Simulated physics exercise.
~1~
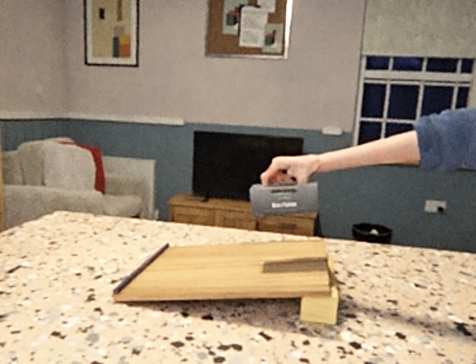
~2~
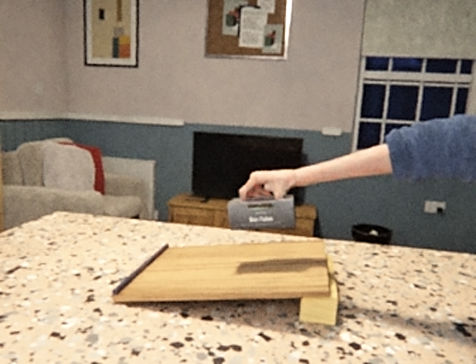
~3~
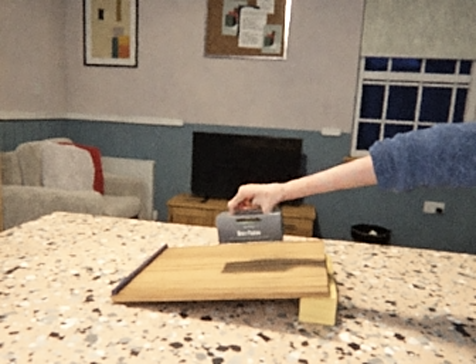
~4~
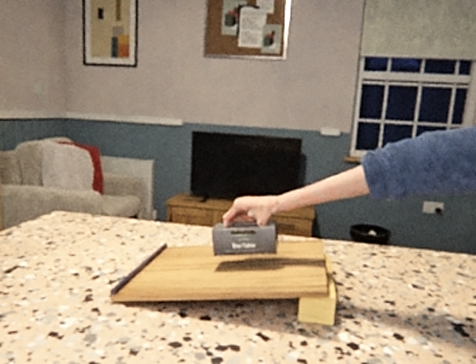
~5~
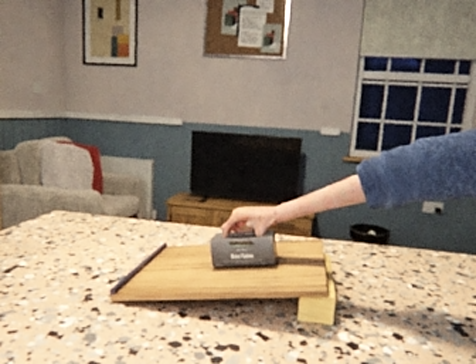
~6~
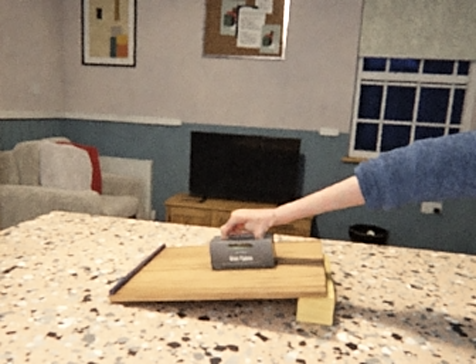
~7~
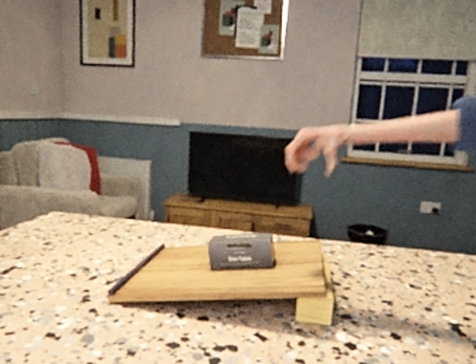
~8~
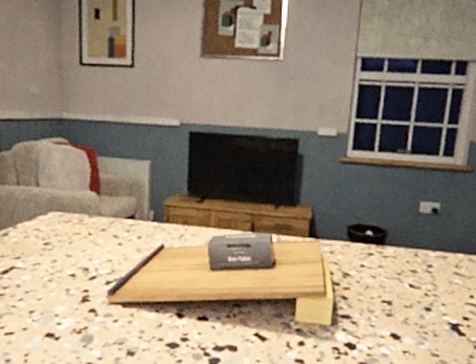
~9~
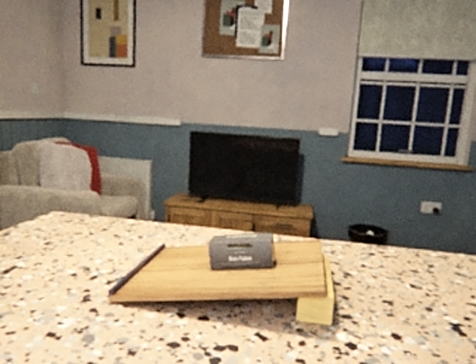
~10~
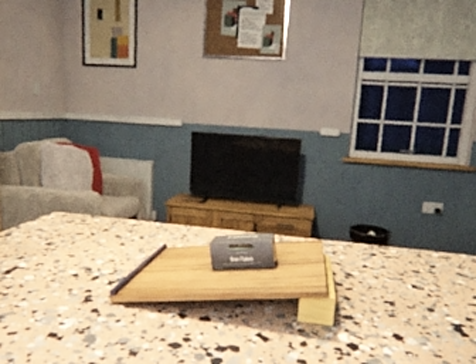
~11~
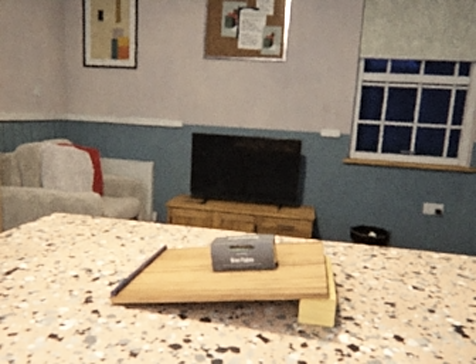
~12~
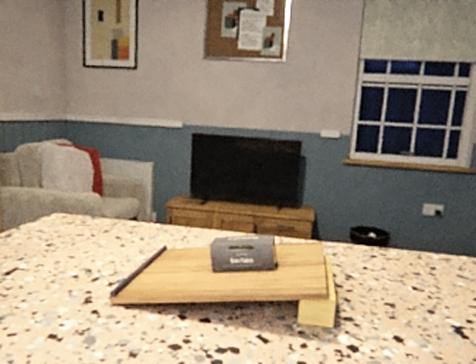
Hand lowering a grey carton onto a sloping wooden board, letting go and drawing back, the carton staying where it was placed.
